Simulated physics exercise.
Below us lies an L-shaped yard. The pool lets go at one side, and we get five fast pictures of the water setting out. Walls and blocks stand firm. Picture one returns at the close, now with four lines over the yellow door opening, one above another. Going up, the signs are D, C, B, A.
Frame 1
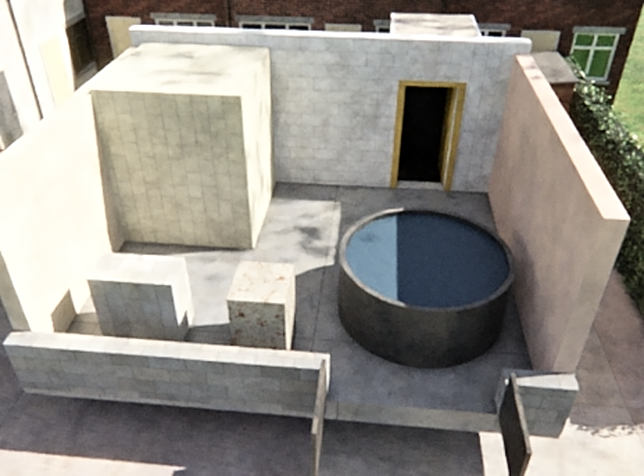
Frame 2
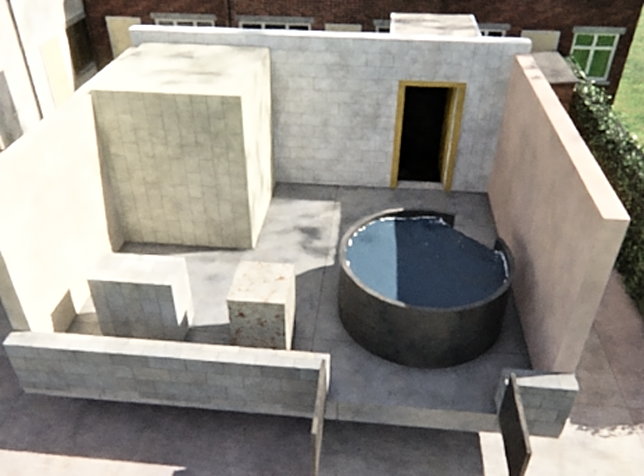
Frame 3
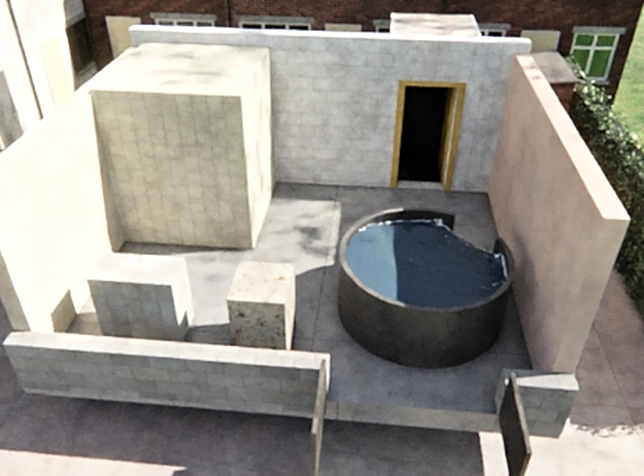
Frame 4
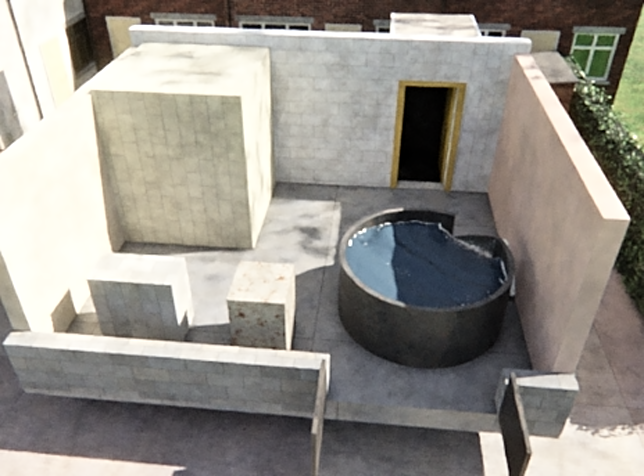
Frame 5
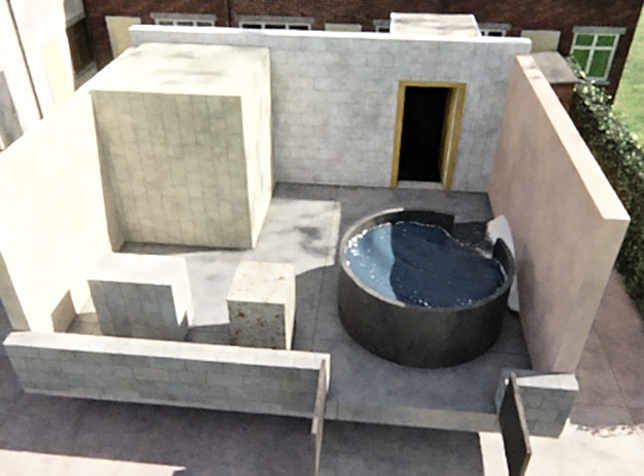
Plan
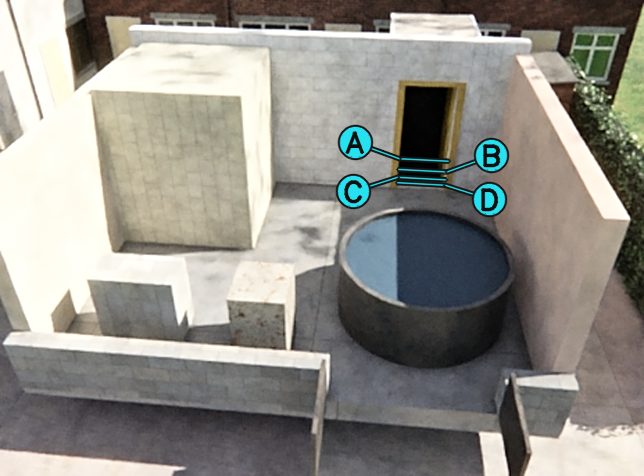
The still water in a round, dark pool began to ripple and churn as a gap appeared in its back right rim, and then white water showed on the ground beside the yard's right wall.
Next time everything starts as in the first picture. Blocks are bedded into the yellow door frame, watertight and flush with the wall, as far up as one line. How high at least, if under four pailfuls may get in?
B will do.
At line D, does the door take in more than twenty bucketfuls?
Yes, it does.
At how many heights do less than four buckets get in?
Two of them.
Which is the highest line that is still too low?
It is C.
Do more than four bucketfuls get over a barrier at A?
No, that is safe.
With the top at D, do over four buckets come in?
Yes, that goes wrong.
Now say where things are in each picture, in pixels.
The first picture shows water in the pool at rest, its middle at (425, 258); foot of the yellow doorway at (420, 189); open gate at (415, 358).
In the second picture, water covers 1 % of the ground, its front hidden from here.
In the third picture, water covers 3 % of the ground, its front hidden from here.
In the fourth picture, water covers 6 % of the ground, its front hidden from here.
In the fifth picture, 8 % of the ground under water, visible out to (496, 220).
In cyan, A at (423, 159); B at (422, 170); C at (421, 178); D at (421, 183); from the bottom up D, C, B, A.
With A, nothing gets over.
With B, a bucket or two gets in.
With C, about 14 bucketfuls get in.
With D, dozens of bucketfuls pour in.
